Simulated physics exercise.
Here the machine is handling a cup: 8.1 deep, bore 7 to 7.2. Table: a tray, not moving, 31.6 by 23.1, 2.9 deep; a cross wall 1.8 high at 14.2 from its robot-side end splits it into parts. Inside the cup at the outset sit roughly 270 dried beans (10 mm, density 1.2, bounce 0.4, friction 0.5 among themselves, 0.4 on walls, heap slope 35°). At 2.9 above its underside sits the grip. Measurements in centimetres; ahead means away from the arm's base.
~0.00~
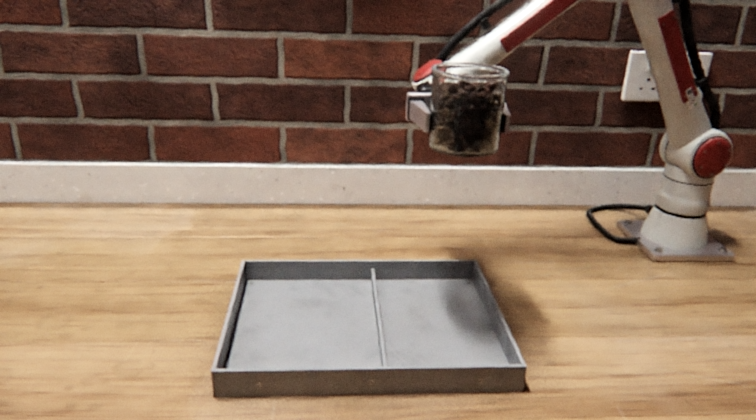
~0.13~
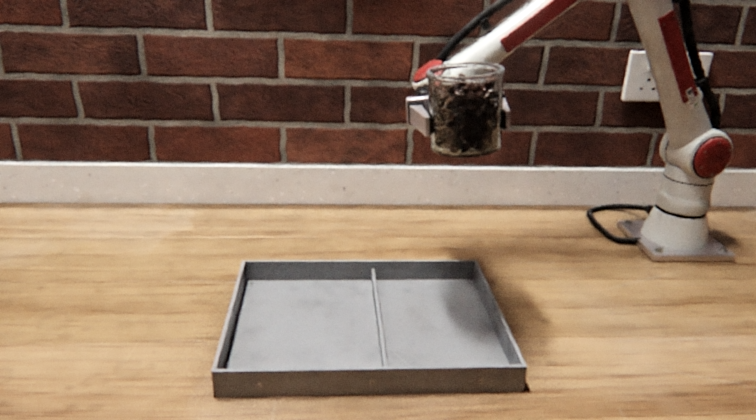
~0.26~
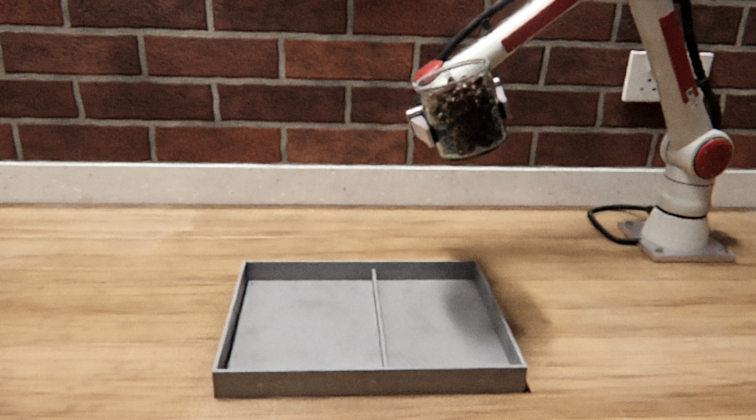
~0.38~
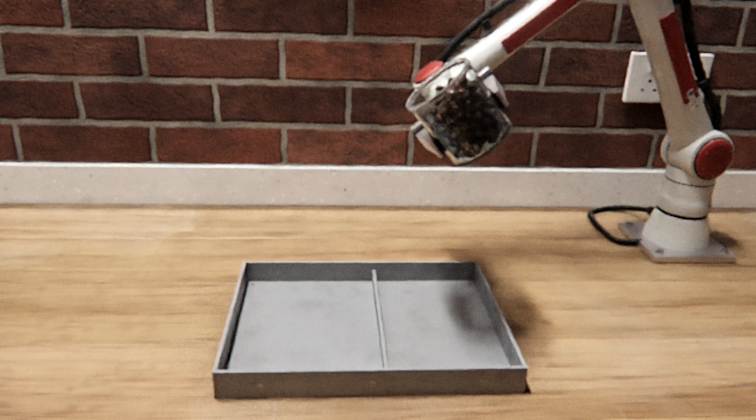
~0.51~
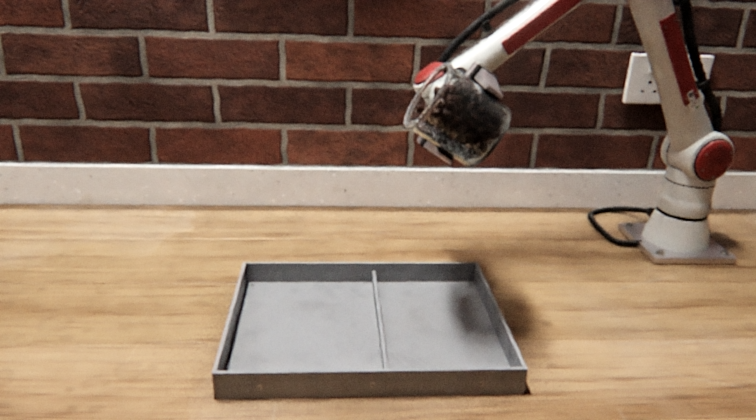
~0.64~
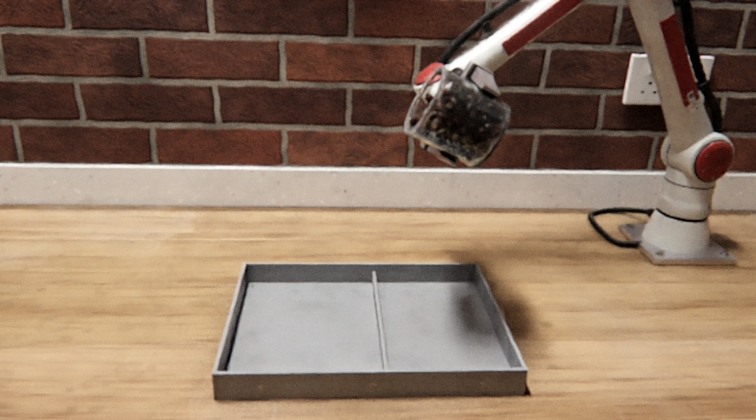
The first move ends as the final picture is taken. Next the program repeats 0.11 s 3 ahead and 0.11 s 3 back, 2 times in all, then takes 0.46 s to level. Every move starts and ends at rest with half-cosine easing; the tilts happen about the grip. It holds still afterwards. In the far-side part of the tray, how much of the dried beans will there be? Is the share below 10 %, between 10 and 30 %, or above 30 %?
It is between 10 and 30 %.
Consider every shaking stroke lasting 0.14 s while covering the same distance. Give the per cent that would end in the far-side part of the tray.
It would come to around 10 %.
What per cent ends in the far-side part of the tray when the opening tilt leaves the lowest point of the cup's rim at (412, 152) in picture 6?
60 %.
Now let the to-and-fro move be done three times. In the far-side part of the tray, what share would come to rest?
20 per cent.
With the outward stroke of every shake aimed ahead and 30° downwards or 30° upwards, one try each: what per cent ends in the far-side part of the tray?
I'd say close to 5 percent for the first and close to 25 percent for the second.
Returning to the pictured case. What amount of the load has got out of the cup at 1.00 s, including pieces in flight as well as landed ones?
So far around 10 % is out.
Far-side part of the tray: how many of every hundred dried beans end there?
I'd guess near 15 per cent.
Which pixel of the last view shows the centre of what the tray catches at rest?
I'd put it at roughly (335, 324).
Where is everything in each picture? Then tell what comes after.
The first picture shows cup middle at (466, 110), level; upper third of the load around (467, 94), from x 435 to 495, top at y 80; 271 in the cup.
The second picture shows cup middle at (466, 110), tilted 6° forward; upper third of the load around (469, 94), from x 435 to 495, top at y 80.
The third picture shows cup middle at (463, 111), tilted 22° forward; upper third of the load around (465, 96), from x 430 to 500, top at y 80.
The fourth picture shows cup middle at (460, 114), tilted 41° forward; upper third of the load around (462, 99), from x 425 to 500, top at y 80.
The fifth picture shows cup middle at (458, 117), tilted 57° forward; upper third of the load around (461, 102), from x 420 to 500, top at y 85.
The sixth picture shows cup middle at (458, 119), tilted 63° forward; upper third of the load around (461, 105), from x 415 to 500, top at y 85; 271 in the cup.
By 1.00 s, tilted 63° forward, highest piece 29 above the table; 242 in the cup, 18 in the far-side part, 2 in the robot-side part, 9 in flight or on a rim.
By 1.36 s, tilted 21° forward, highest piece 30 above the table; 217 in the cup, 43 in the far-side part, 9 in the robot-side part, 2 in flight or on a rim.
By 1.74 s, level, highest piece 31 above the table; 217 in the cup, 45 in the far-side part, 9 in the robot-side part.
By 2.79 s, level, highest piece 31 above the table; 217 in the cup, 45 in the far-side part, 9 in the robot-side part.
Final count, 217 in the cup, 45 in the far-side part, 9 in the robot-side part. That is 17 % in the far-side part of the tray.
